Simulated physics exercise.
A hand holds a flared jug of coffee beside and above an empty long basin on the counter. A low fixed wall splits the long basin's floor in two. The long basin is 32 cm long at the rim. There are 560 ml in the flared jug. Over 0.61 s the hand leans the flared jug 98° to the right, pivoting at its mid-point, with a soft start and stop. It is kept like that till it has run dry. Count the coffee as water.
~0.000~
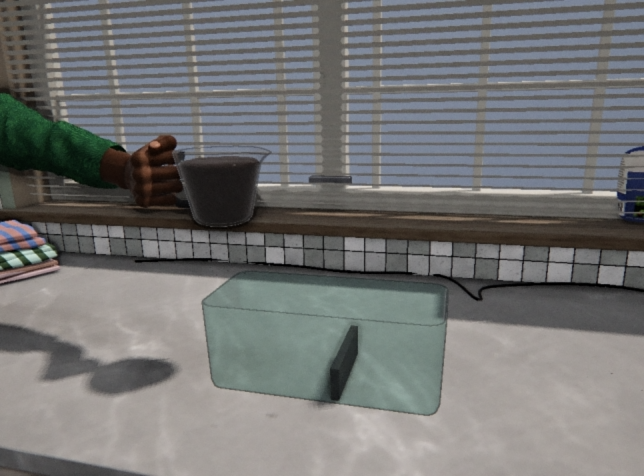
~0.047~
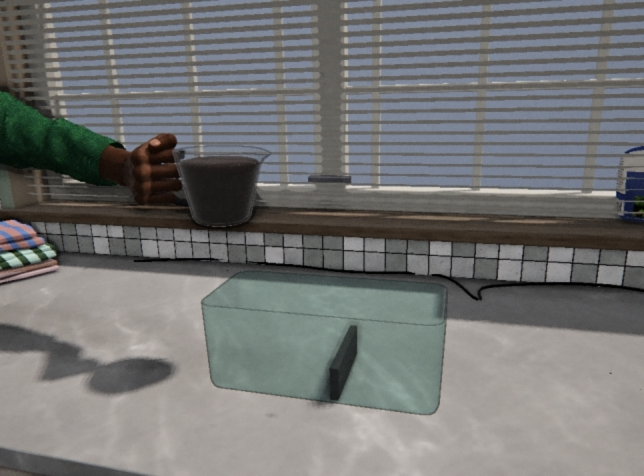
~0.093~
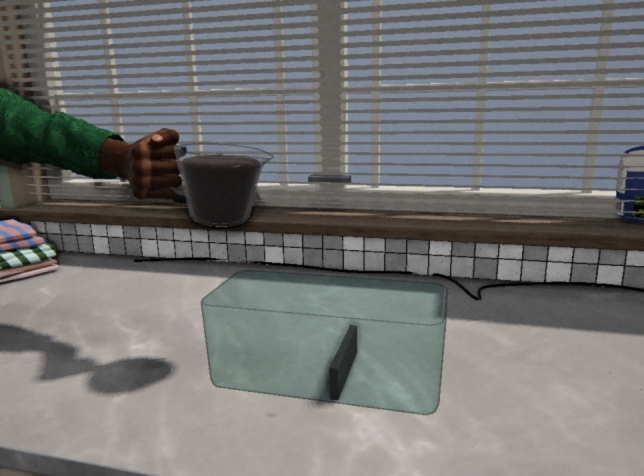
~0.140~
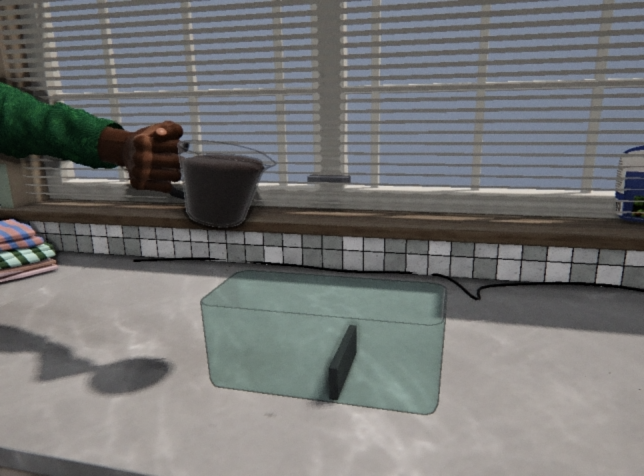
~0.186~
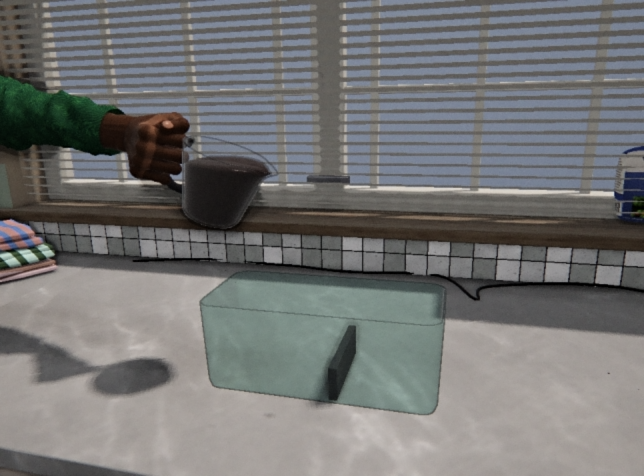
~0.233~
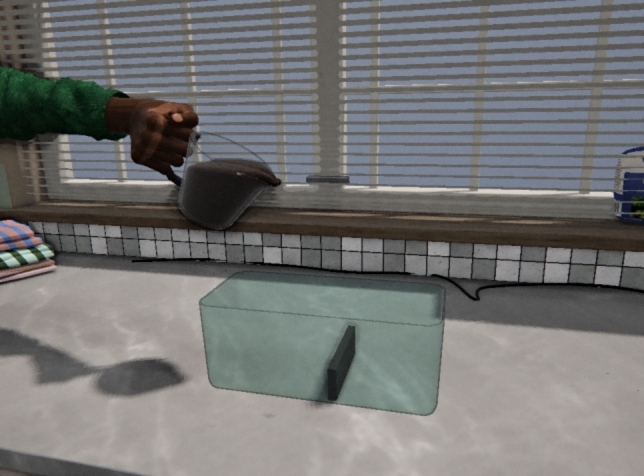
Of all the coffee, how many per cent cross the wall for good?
About 6 per cent.
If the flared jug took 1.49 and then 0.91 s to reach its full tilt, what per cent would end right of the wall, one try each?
First 5, then 5 per cent.
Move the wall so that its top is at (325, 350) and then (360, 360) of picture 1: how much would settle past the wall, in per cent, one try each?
First 30, then 15 per cent.
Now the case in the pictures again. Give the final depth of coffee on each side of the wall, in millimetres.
Left about 20 mm, right about 2 mm.
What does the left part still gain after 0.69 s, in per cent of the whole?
About 12 per cent.
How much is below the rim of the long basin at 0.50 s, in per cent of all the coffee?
Some 26 per cent.
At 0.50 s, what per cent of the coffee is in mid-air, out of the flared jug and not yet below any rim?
About 34 per cent.
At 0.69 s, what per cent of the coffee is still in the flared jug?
About 6 per cent.
By 0.50 s the tilt is 90° and 41 per cent is still to pour, 26 is left of the wall and 0 right of it.
By 0.69 s the tilt is 98° and 6 per cent is still to pour, 78 is left of the wall and 1 right of it.
By 0.89 s the tilt is 98° and 0 per cent is still to pour, 89 is left of the wall and 5 right of it.
By 1.11 s the tilt is 98° and 0 per cent is still to pour, 90 is left of the wall and 6 right of it.
At rest 90 per cent lies left of the wall, 6 right of it and 4 outside.
